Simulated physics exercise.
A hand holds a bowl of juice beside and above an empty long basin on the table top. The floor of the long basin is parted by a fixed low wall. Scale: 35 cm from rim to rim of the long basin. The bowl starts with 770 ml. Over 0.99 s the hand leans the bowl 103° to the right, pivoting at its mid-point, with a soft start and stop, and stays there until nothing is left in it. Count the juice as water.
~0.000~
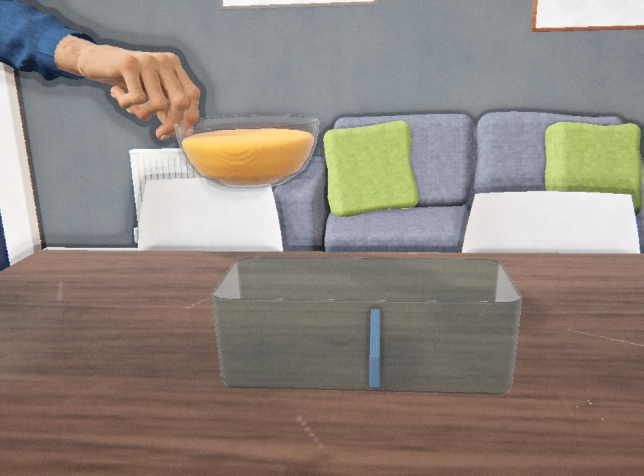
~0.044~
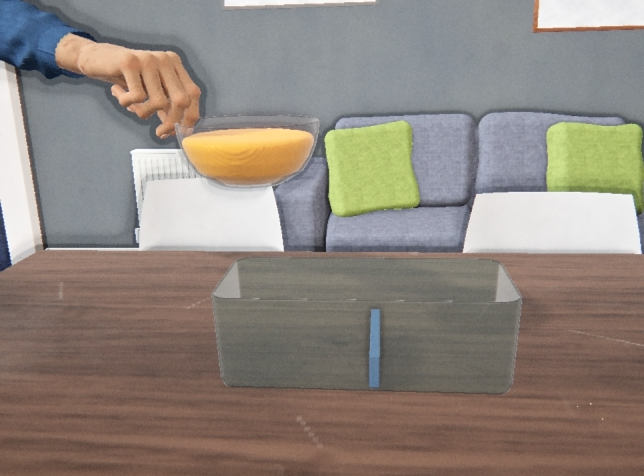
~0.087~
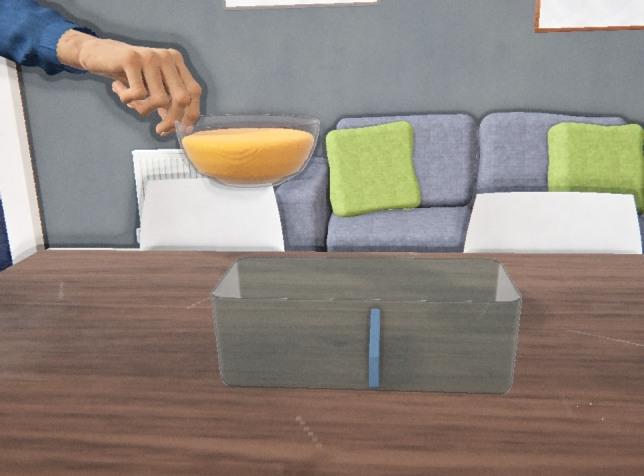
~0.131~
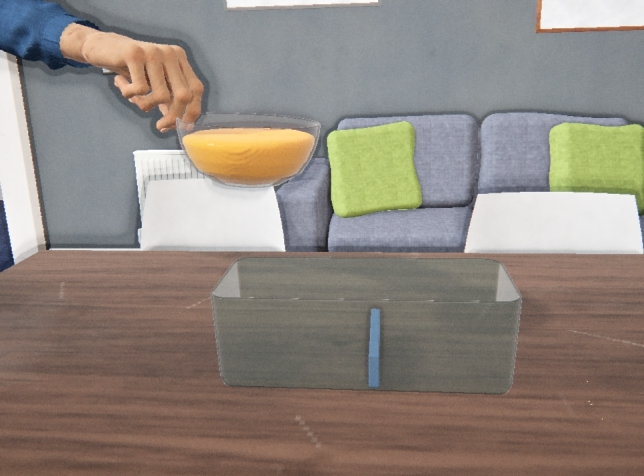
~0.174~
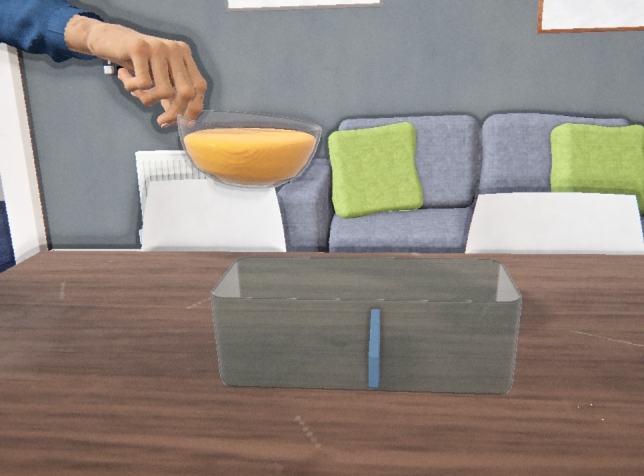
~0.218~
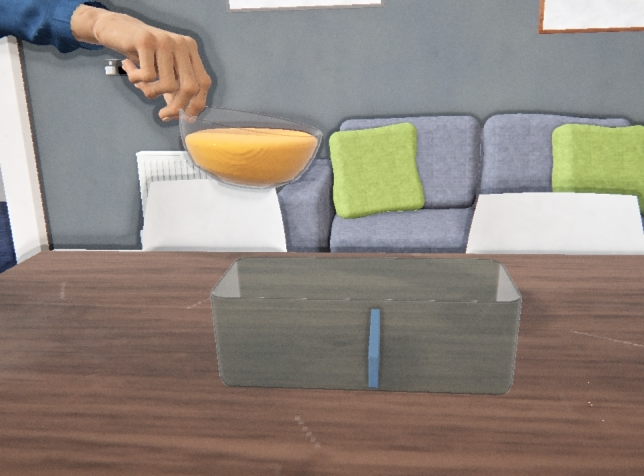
In a living room with a grey sofa and green cushions, a hand held a clear bowl of orange juice above an empty long basin on a wooden table and slowly leaned it slightly right.
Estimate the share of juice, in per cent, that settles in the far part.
About 48 per cent.
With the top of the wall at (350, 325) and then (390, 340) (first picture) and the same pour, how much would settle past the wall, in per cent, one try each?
In turn about 75 and 35 per cent.
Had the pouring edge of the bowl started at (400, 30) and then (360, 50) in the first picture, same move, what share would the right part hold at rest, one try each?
In turn about 85 and 85 per cent.
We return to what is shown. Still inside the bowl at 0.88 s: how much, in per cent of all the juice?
Some 2 per cent.
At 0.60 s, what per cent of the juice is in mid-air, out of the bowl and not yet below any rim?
About 42 per cent.
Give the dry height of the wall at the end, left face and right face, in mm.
Some 26 mm on the left and 26 mm on the right.
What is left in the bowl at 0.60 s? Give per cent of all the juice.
Near 42 in a hundred.
After 0.60 s the tilt is 68° and 43 per cent is still to pour, 5 is left of the wall and 10 right of it.
After 0.88 s the tilt is 100° and 2 per cent is still to pour, 42 is left of the wall and 48 right of it.
After 1.17 s the tilt is 103° and 0 per cent is still to pour, 51 is left of the wall and 48 right of it.
After 1.49 s the tilt is 103° and 0 per cent is still to pour, 51 is left of the wall and 48 right of it.
In the end 51 per cent lies left of the wall, 48 right of it and 1 outside.
